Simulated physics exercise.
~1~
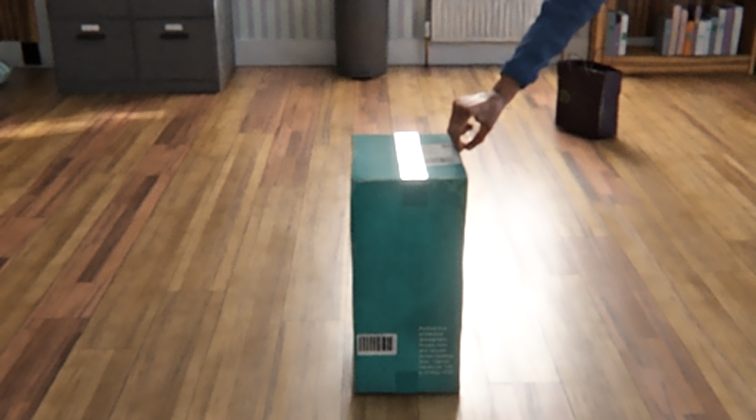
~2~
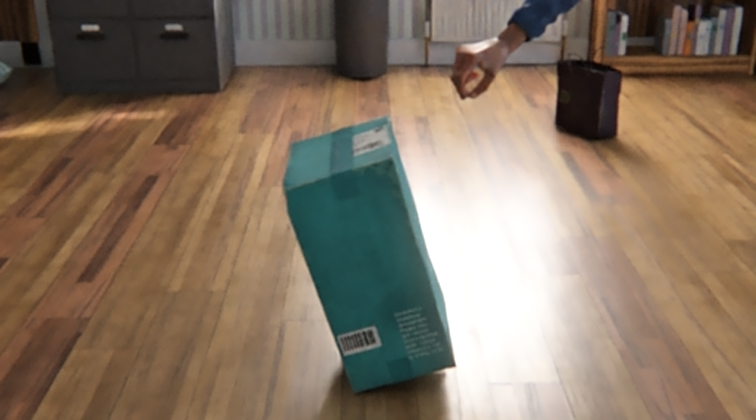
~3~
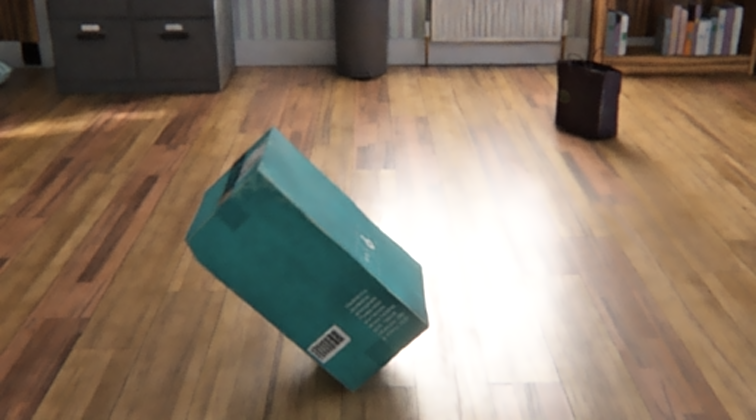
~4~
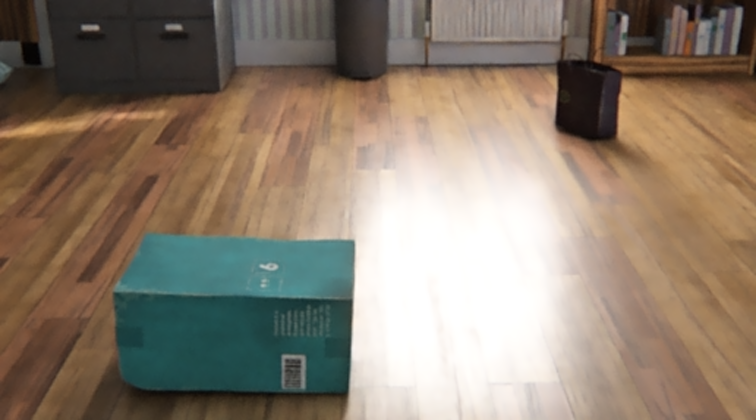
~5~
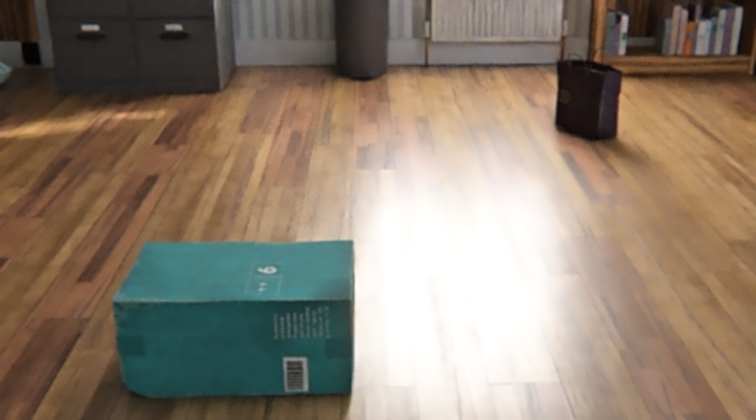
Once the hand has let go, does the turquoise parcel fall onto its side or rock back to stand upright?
The turquoise parcel falls onto its side. It tips over to the left and stays lying on the wooden floor.
